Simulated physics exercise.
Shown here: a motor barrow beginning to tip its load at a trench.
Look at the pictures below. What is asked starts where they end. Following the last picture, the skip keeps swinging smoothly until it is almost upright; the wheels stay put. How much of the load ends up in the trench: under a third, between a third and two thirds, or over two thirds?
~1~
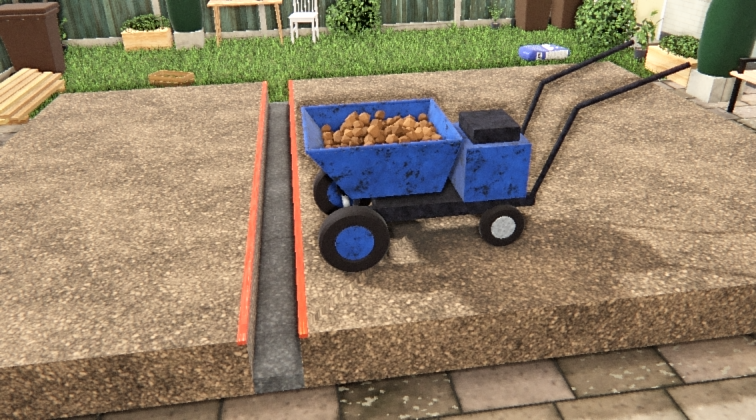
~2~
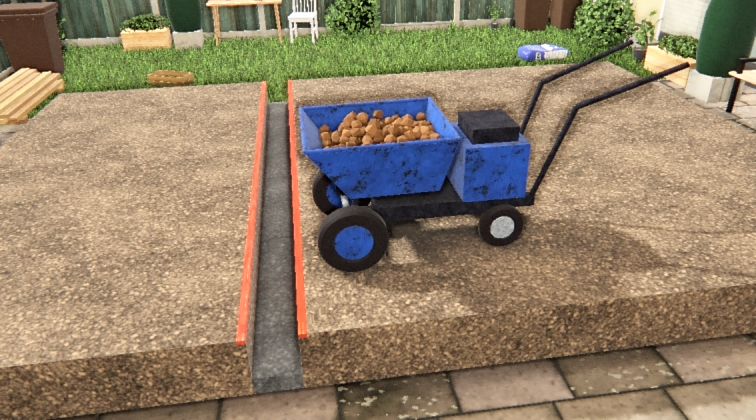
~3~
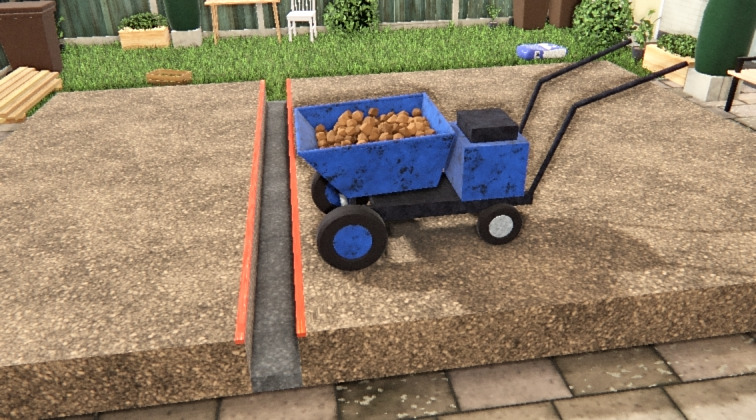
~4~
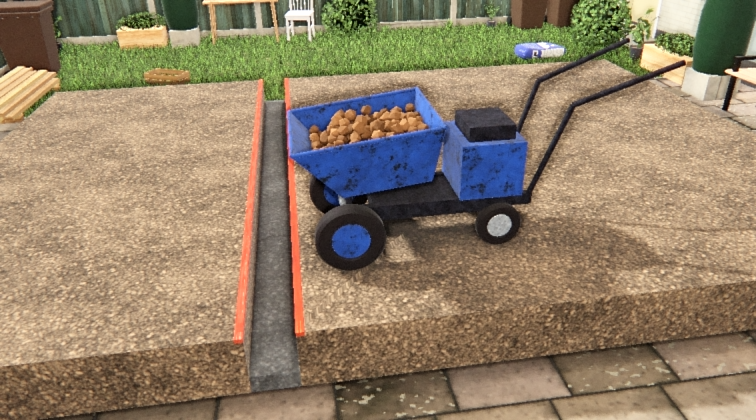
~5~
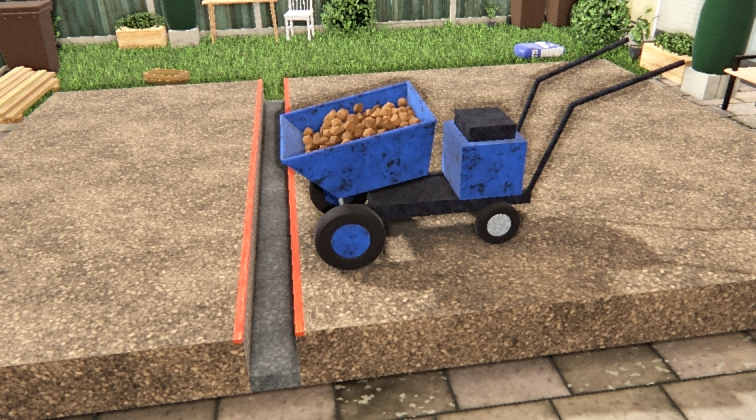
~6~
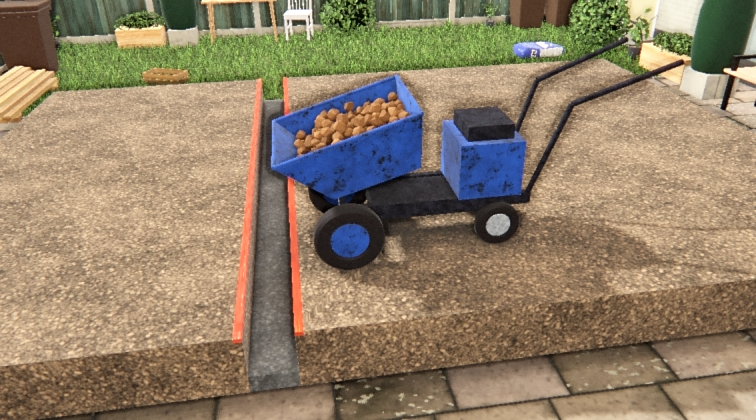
I predict the trench won't see a third of the load.
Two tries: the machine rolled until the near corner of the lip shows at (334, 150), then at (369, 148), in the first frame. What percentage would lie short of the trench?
0 % and 0 %, in that order.
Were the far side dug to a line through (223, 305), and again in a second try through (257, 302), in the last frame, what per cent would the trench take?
First one: 30 per cent; second one: 0 per cent.
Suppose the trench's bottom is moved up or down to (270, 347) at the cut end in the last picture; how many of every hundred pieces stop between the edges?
It would be close to 0 percent.
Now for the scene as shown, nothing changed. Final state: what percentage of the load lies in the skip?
Close to 20 in a hundred.
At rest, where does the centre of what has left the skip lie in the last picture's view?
Last view, resting centre - approx. (208, 245).
Soon after the last picture, skip tipped steeply; all in the skip.
A little later, skip tipped steeply; most in the skip; a small part beyond it; a stray few falling.
Later still, skip tipped right over; about a third in the skip; a stray few in or heaped over the trench; about two thirds beyond it.
By the end, skip tipped right over; about a quarter in the skip; a stray few in or heaped over the trench; most beyond it.
